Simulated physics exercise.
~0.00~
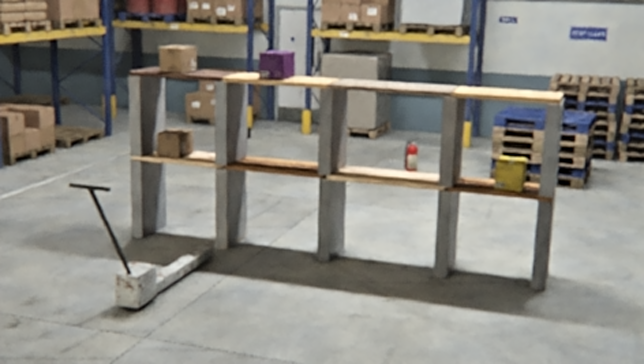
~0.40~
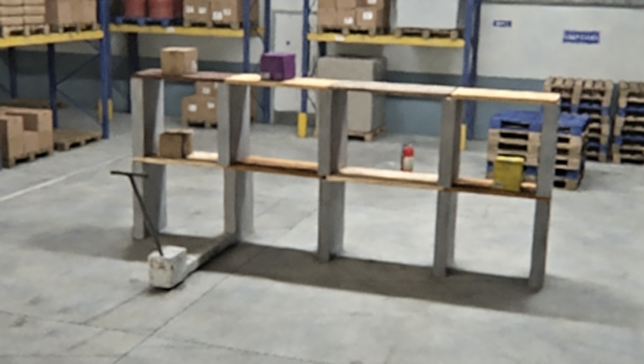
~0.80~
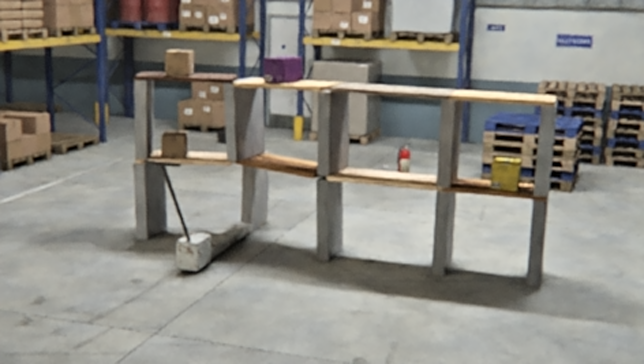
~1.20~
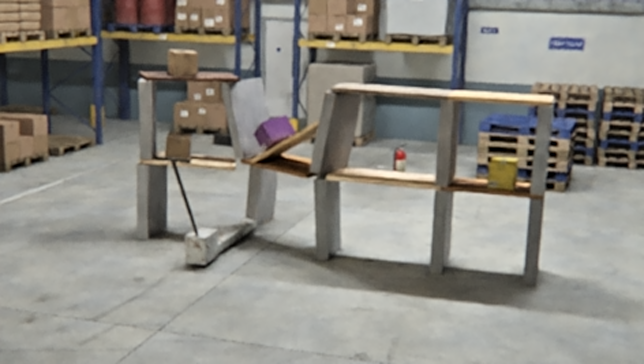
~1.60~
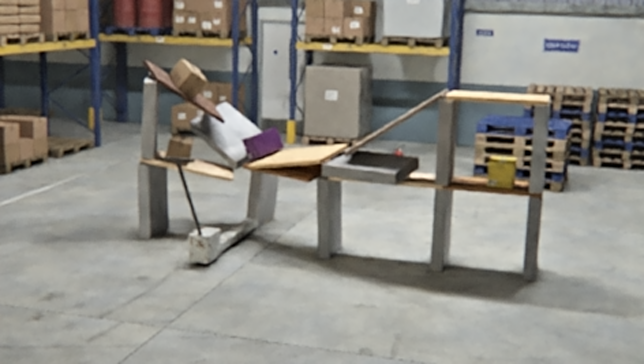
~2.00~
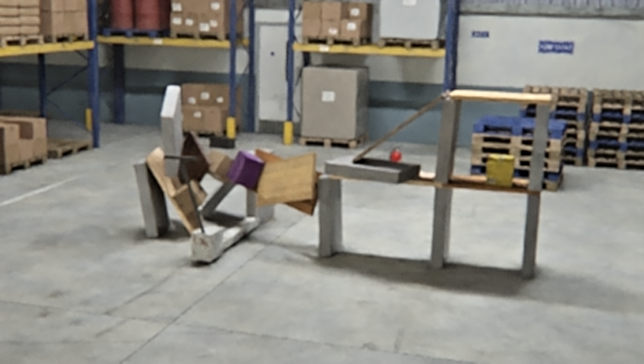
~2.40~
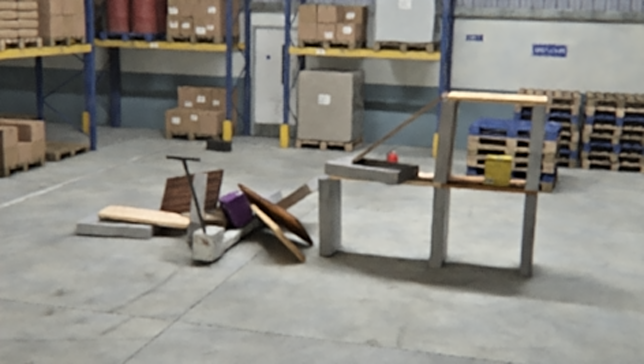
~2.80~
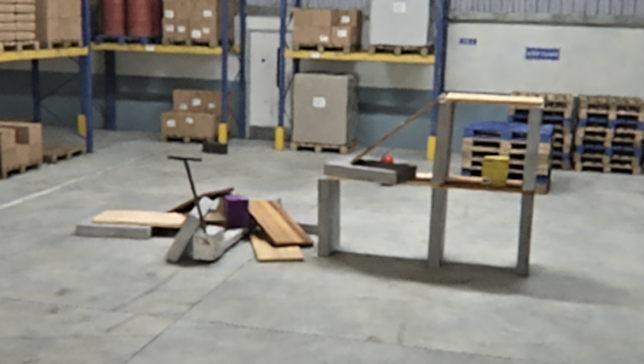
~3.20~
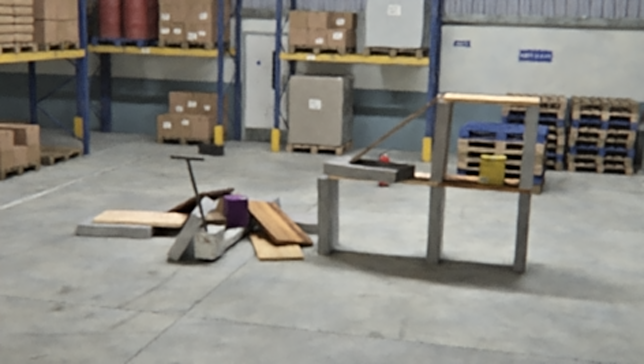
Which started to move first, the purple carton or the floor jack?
The floor jack moved first, sliding toward the base of the shelf while the purple carton still sat on top, and the carton dropped only afterwards.
